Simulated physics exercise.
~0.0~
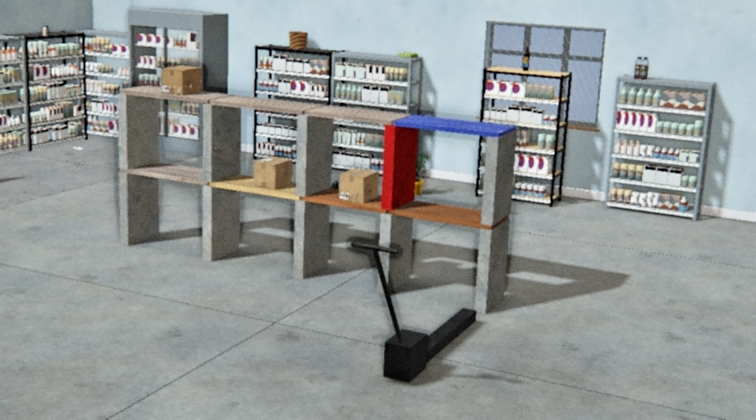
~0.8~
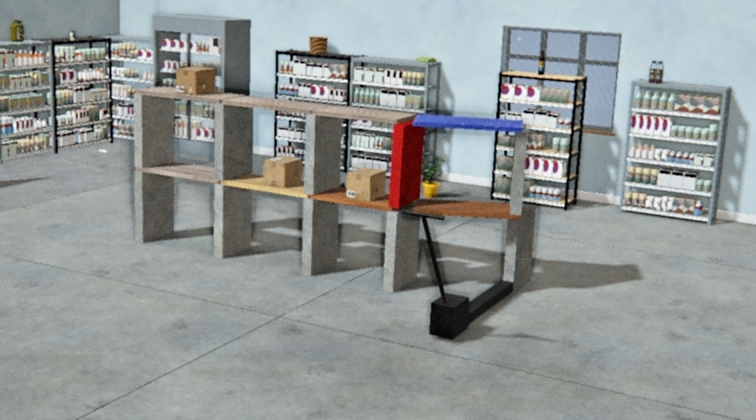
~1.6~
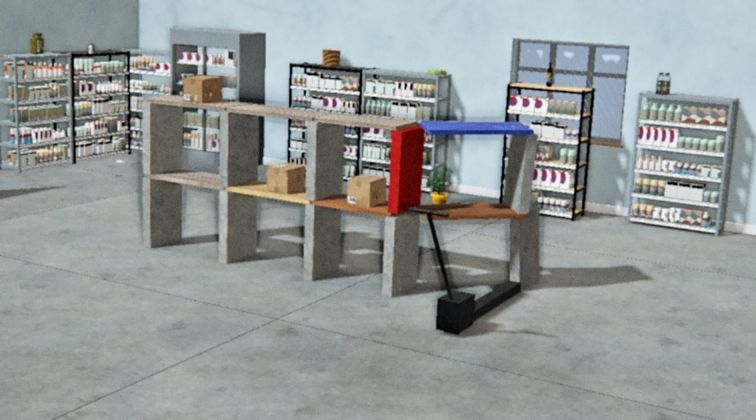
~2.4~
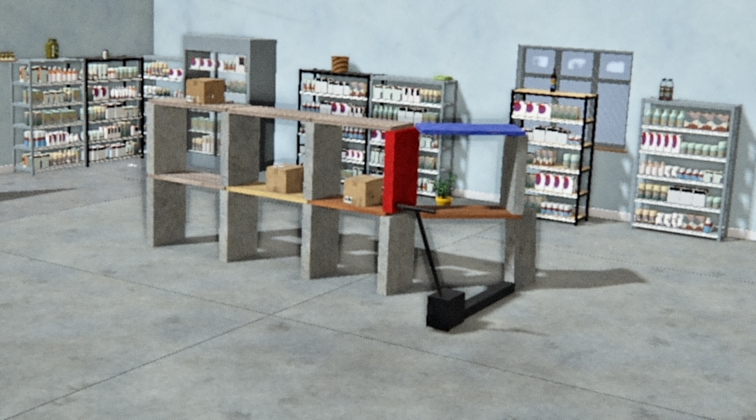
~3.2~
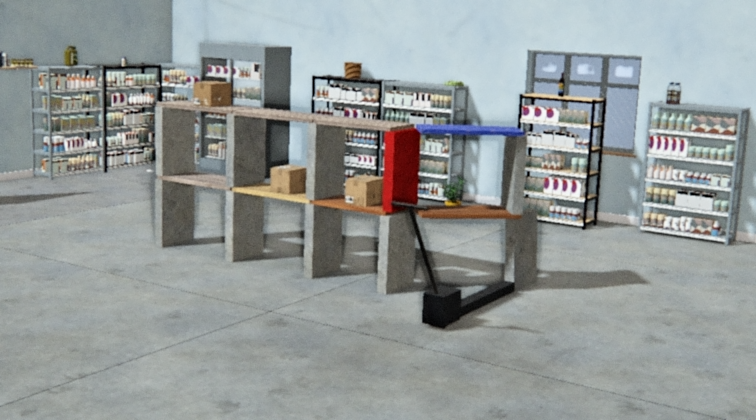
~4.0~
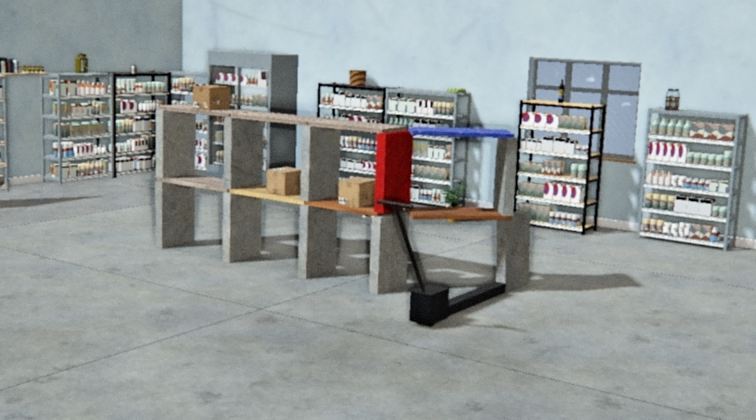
The clip shows a two-tier row of grey uprights and boards holding cartons as a black jack slides in at the foot of the right end upright, nudging it and shifting the blue board slightly; the jack then rests, and the structure stays standing while the view drifts.
